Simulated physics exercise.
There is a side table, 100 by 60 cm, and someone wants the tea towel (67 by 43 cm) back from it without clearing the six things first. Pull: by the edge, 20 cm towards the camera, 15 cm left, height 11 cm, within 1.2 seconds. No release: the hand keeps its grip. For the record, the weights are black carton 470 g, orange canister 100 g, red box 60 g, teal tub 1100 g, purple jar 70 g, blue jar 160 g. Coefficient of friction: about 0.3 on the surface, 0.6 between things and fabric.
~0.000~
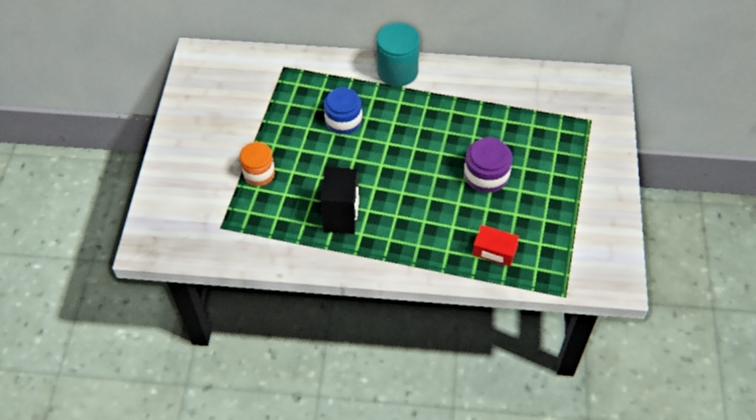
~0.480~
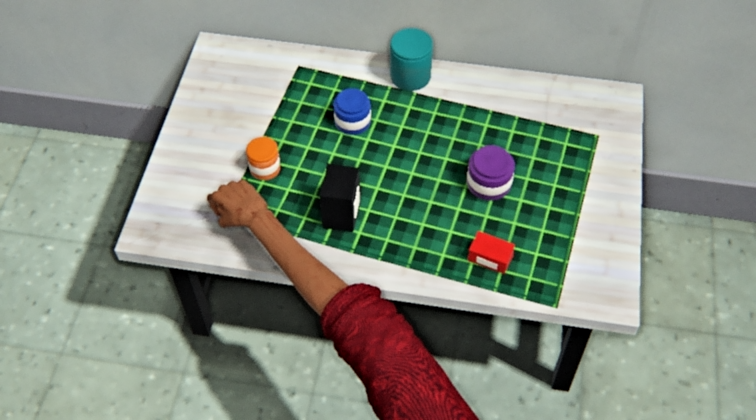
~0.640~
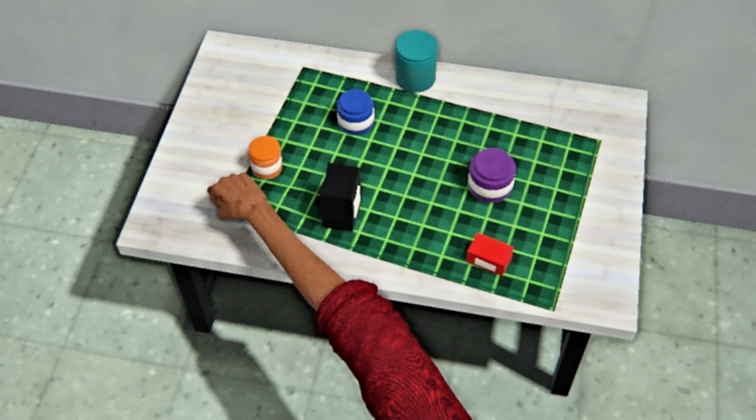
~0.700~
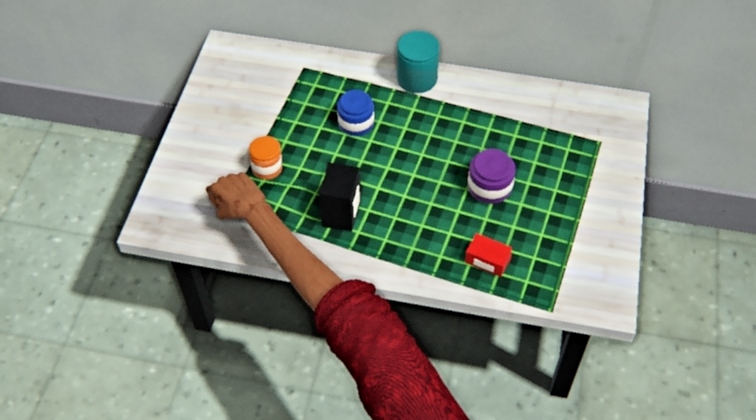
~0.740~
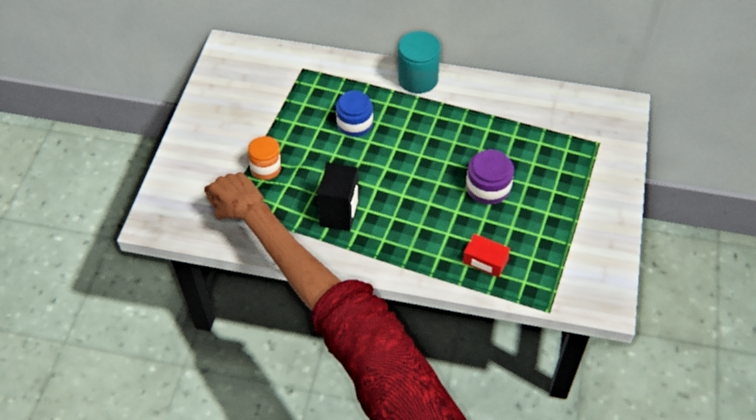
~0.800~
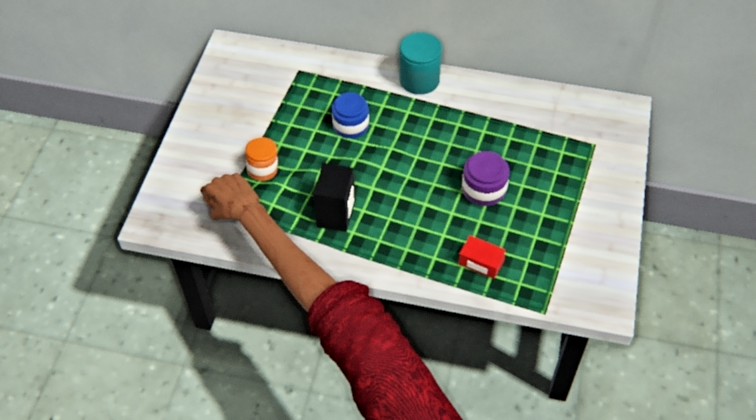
On a side table, a red-sleeved arm reaching in, gripping the green checked cloth's corner and tugging it slightly left, objects aboard.
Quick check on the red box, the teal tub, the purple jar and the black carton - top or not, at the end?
End state: Red box not on top, teal tub top, purple jar top, black carton not on top.
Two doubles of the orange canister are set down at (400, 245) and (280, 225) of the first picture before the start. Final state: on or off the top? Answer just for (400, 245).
Off the top.
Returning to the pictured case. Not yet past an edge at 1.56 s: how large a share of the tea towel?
I'd say close to 85 per cent of it.
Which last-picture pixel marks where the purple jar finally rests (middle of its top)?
End position in the last picture: Approx. (332, 214).
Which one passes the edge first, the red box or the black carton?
First goes the red one.
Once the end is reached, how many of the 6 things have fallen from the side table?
Tally: 3.
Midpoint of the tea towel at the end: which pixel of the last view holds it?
Near (267, 224).
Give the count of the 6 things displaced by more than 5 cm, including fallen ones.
That comes to 5 of the things.
By 1.1 s, 100 % of the tea towel is still over the top; purple jar 8 cm off its start, black carton 7 cm off its start, red box 6 cm off its start.
By 1.3 s, 95 % of the tea towel is still over the top; black carton 16 cm off its start, purple jar 16 cm off its start, red box 13 cm off its start.
By 1.6 s, 85 % of the tea towel is still over the top; black carton 24 cm off its start at (220, 229), purple jar 24 cm off its start at (375, 179), red box 19 cm off its start at (387, 266).
By 1.8 s, 70 % of the tea towel is still over the top; purple jar 33 cm off its start, red box over the edge, black carton on its side, 32 cm off its start.
By 3.4 s, 65 % of the tea towel is still over the top; red box over the edge, black carton over the edge, purple jar 34 cm off its start at (332, 214), teal tub 0 cm off its start at (421, 46).
